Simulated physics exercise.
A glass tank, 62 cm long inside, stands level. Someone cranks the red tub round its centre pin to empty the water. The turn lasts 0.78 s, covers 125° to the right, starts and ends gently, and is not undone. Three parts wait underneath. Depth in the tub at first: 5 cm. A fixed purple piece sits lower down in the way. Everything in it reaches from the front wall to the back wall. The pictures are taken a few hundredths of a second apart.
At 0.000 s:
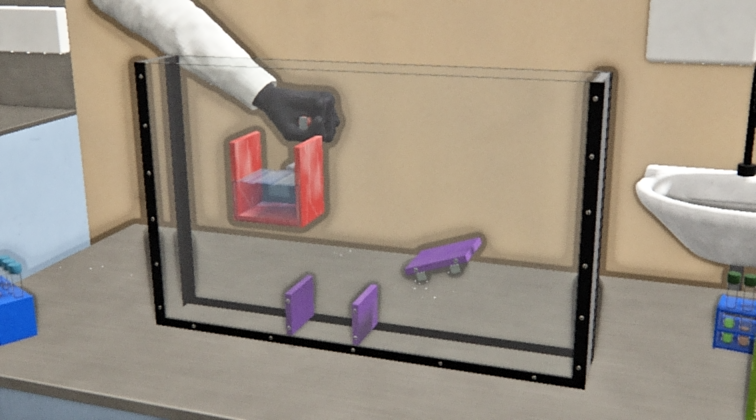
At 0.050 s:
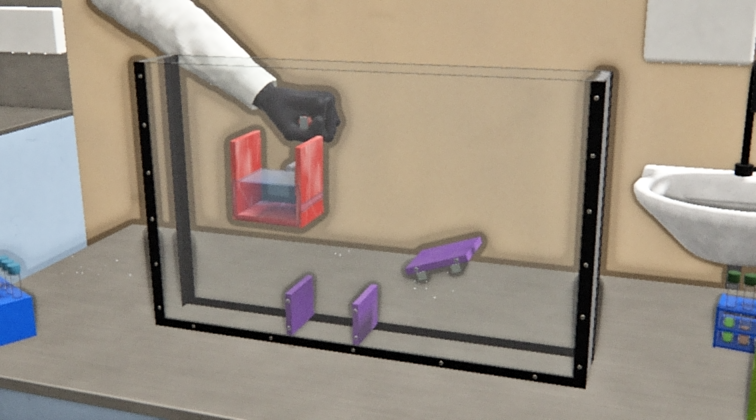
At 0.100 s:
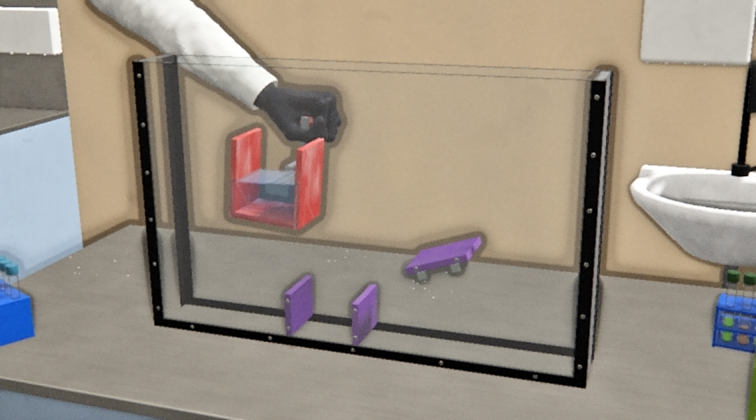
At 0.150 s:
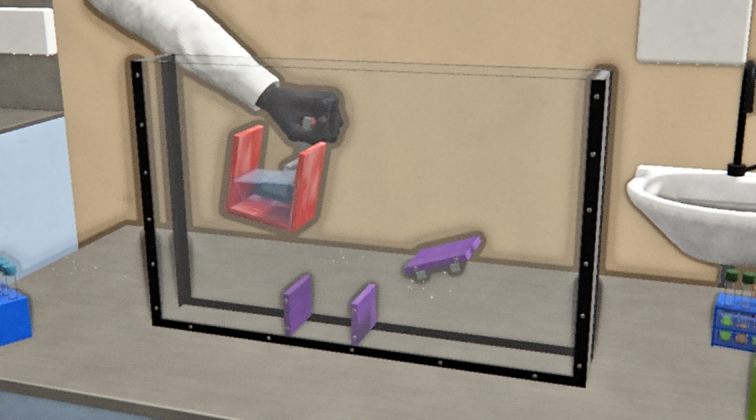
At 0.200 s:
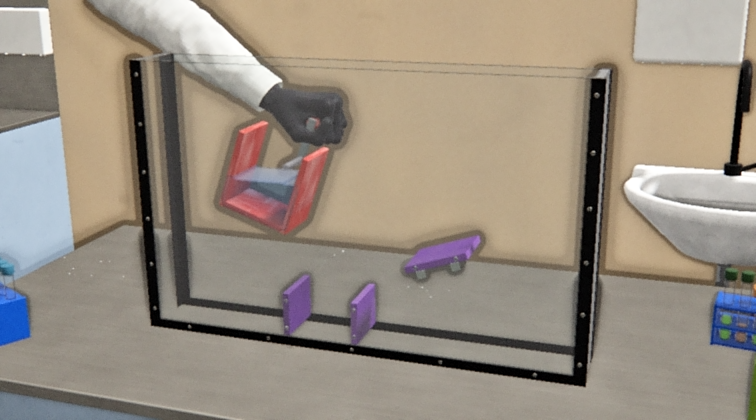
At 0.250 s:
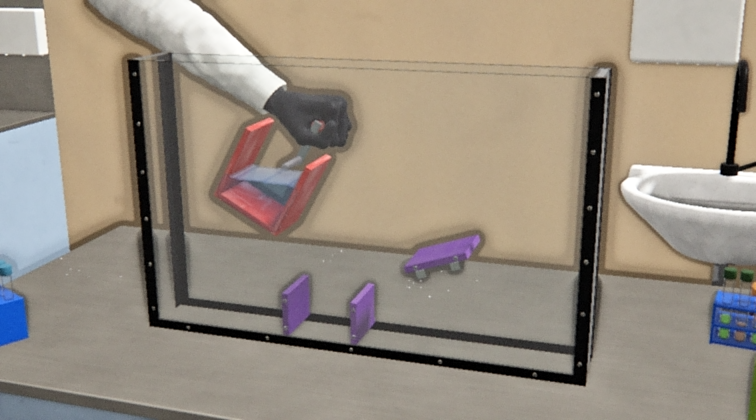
A red tub holding some water hangs level inside a clear glass tank, gripped by a dark-gloved hand, above two upright purple dividers and a tilted purple skateboard-shaped piece. The tub turns slowly at first, then leans steadily further to the right, while the purple pieces below stay still.
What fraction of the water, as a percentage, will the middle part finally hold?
Close to 75 per cent of it.
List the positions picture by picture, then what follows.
The tub leans 0°; its pouring lip is at (297, 149); the highest water is at (270, 186); divider tops at (288, 296) and (355, 306), in the first picture.
The tub leans 1°; its pouring lip is at (298, 149); the highest water is at (253, 184), in the second picture.
The tub leans 5°; its pouring lip is at (299, 152); the highest water is at (284, 186), in the third picture.
The tub leans 11°; its pouring lip is at (302, 156); the highest water is at (279, 186), in the fourth picture.
The tub leans 19°; its pouring lip is at (305, 161); the highest water is at (278, 185), in the fifth picture.
The tub leans 29°; its pouring lip is at (307, 170); the highest water is at (231, 179), in the sixth picture.
By 0.44 s the parts hold 0, 0 and 0 per cent, with 100 still above them.
By 0.68 s the parts hold 0, 47 and 0 per cent, with 53 still above them.
By 0.99 s the parts hold 10, 77 and 7 per cent, with 6 still above them.
At rest it is 15 per cent left, 77 middle, 8 right.
